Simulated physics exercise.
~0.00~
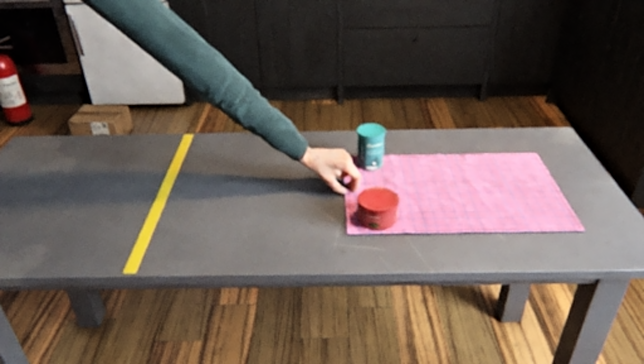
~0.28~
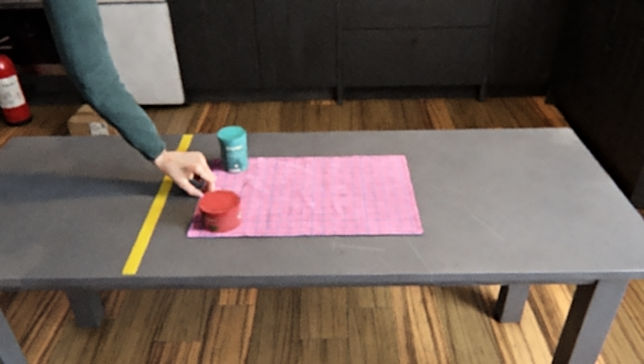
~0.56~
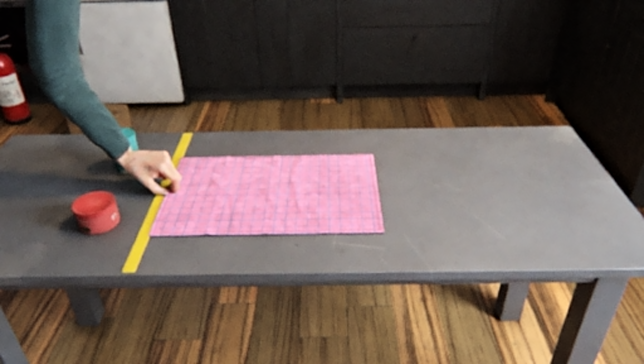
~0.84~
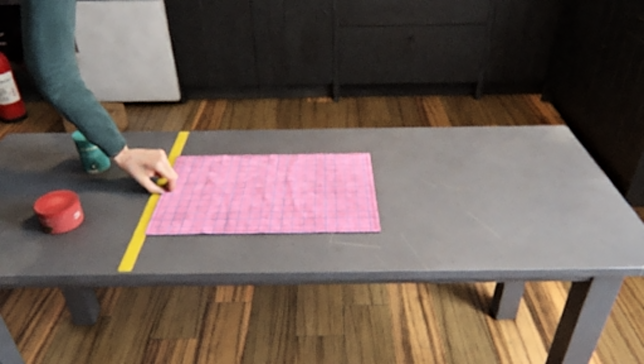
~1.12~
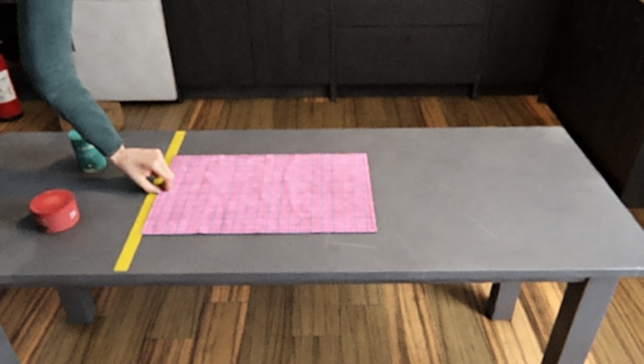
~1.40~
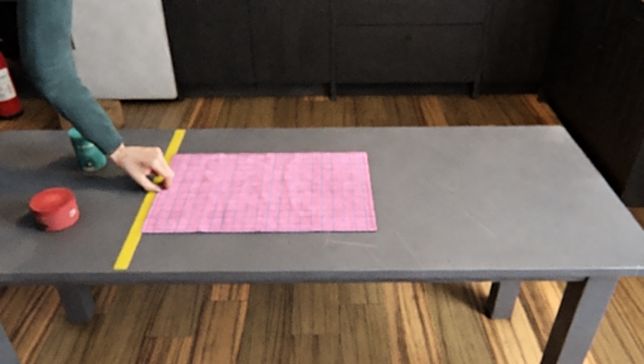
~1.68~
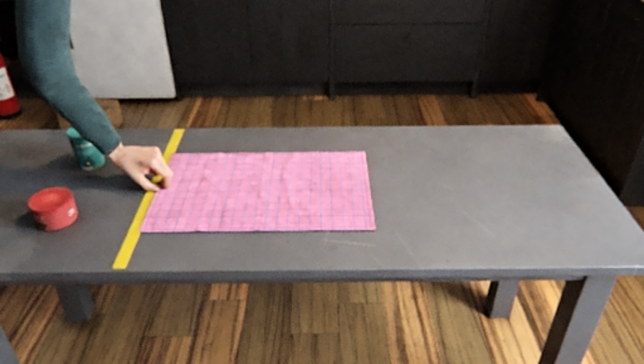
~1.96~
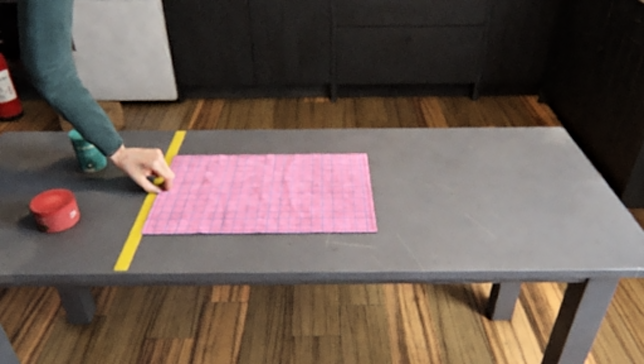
A hand in a dark green sleeve grips the left edge of a pink cloth on a long grey table, seen from slightly above in a room with a wooden floor and dark cabinets. A red tub sits near the cloth's front left corner, with a turquoise tin behind it, and yellow tape crosses the table further left. The hand drags the cloth leftward, carrying both containers along. As the edge reaches the tape, the cloth stops and both slide off past it. They come to rest upright on bare table left of the tape, while the hand stays on the cloth.
